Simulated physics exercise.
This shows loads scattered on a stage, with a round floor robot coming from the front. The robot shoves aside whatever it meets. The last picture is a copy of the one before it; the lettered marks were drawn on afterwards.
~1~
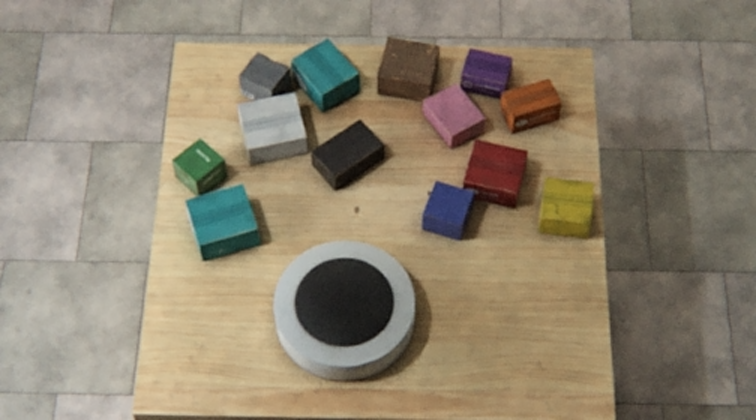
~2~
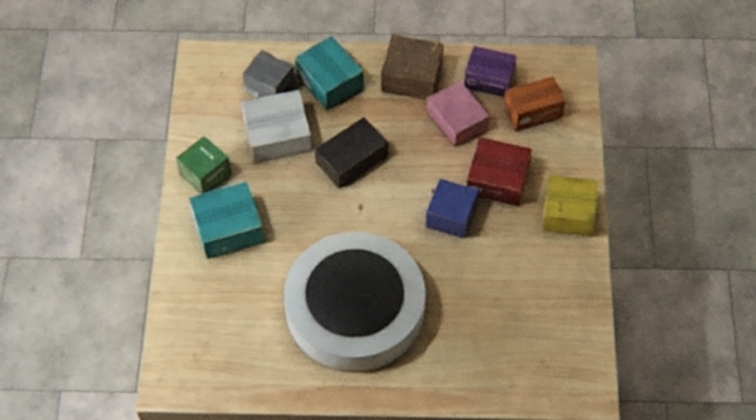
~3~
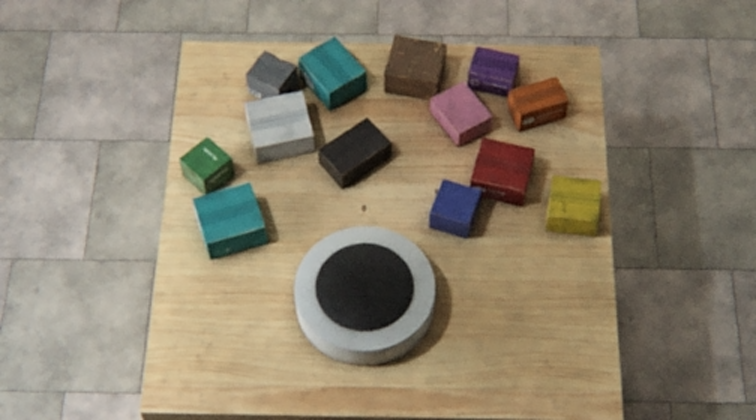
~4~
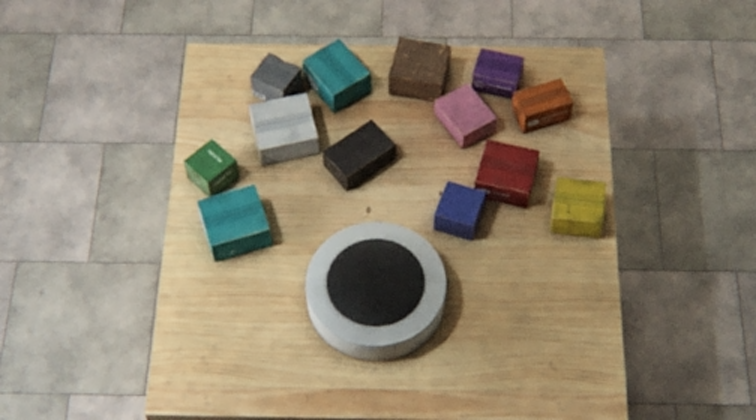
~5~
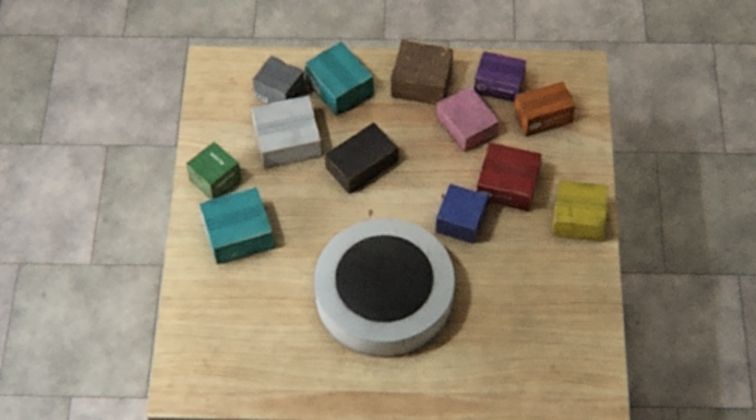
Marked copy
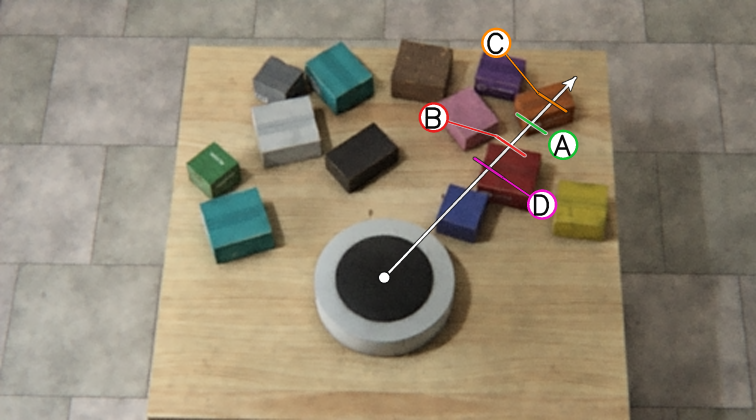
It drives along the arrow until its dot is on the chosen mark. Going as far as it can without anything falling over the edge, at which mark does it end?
D.
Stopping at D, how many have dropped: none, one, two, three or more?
The count is none.
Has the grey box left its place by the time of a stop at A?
No.
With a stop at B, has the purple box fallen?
No.
On the marked copy, A at (531, 124); B at (511, 145); C at (552, 102); D at (489, 168); the arrow from (384, 278) to (576, 78); the white dot at (384, 278).
Following D. Soon after the start, robot (424, 245); red box (523, 168); blue crate (482, 191).
Later, robot (462, 206); red box (571, 144); blue crate (524, 156).
In the end, robot (488, 178); red box (605, 129); blue crate (557, 138); nothing has fallen.
As for the rest, A drops the red box and purple box; B drops the red box; C drops the red box, purple box and blue crate.
